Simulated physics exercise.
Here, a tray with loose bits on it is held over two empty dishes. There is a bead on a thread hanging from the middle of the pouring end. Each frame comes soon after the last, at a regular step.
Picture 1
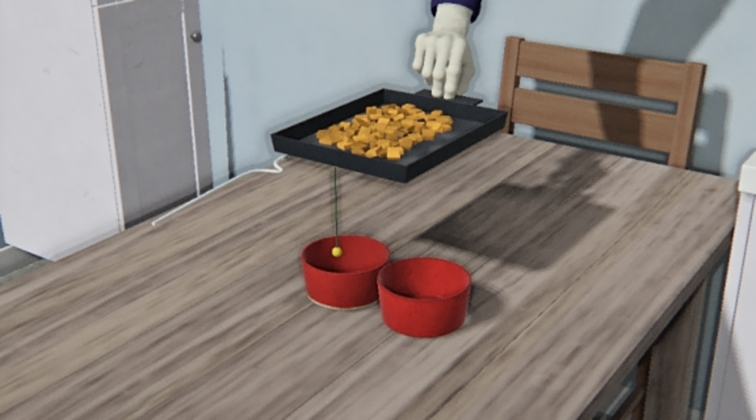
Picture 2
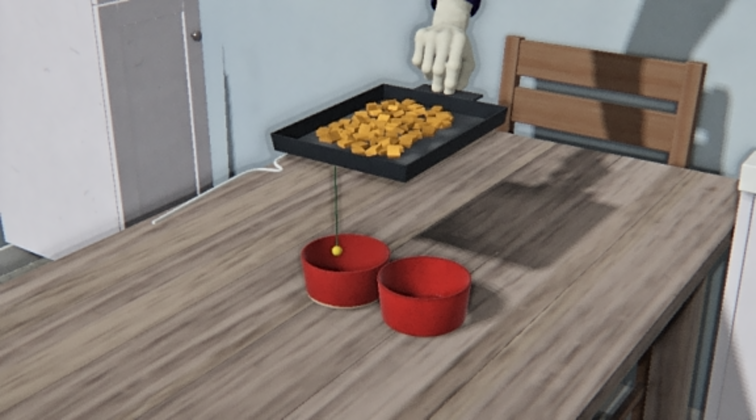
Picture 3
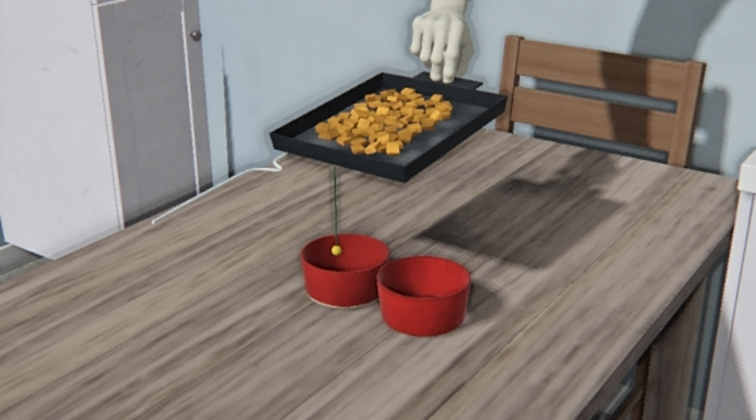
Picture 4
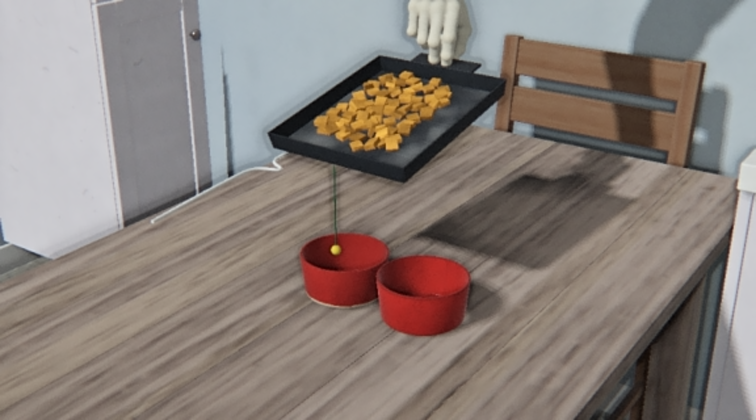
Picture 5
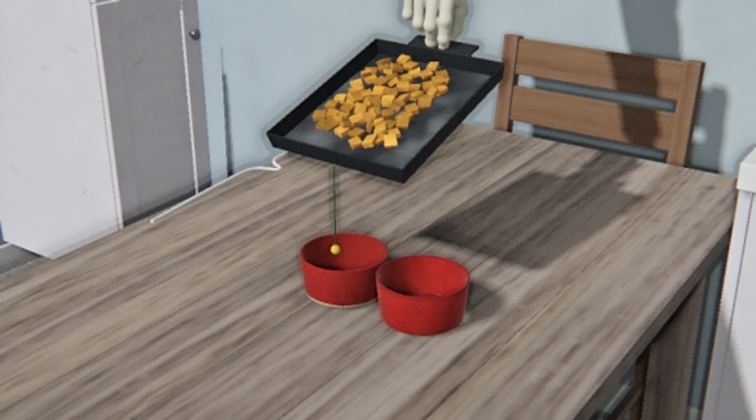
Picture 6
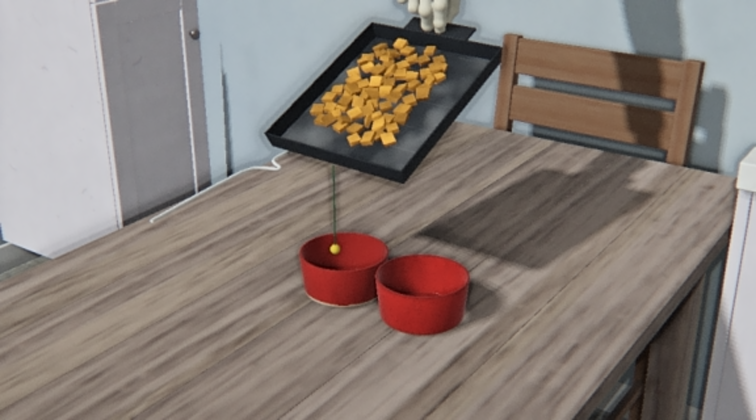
At the start, a white robotic hand holds a dark tray of small orange-brown pieces nearly flat above two red bowls on a wooden table, a yellow bead hanging below its near edge. The hand then raises the far end gradually, tilting the tray clearly toward the viewer, while the pieces stay on it.
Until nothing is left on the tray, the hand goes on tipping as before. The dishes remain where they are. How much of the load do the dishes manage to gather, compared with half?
It looks like most goes past the dishes, when all's done.
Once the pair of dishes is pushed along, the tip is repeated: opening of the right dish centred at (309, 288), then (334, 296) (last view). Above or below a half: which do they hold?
Beyond half, then beyond half.
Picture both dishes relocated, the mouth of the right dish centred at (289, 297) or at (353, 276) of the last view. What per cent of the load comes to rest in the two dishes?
60 % and 50 %.
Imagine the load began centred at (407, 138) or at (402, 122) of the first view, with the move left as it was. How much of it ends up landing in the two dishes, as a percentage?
Near 0 and 0 percent respectively.
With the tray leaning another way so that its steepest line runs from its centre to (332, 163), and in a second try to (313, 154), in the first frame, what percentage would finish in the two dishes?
Respectively close to 0 and 0 in a hundred.
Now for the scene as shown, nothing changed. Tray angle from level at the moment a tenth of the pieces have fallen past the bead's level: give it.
Approx. 80° from level.
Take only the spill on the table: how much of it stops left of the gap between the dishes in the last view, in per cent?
100 per cent, about.
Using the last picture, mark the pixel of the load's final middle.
It settles centred around (303, 330).
Soon after the last picture, tray tipped steeply; nearly all on the tray; a small part in the air.
A little later, tray tipped past a quarter turn; most on the tray; about a quarter outside both.
Later still, tray tipped past a quarter turn; all outside both.
At rest, tray tipped past a quarter turn; none in the right dish; none in the left dish; all outside both.
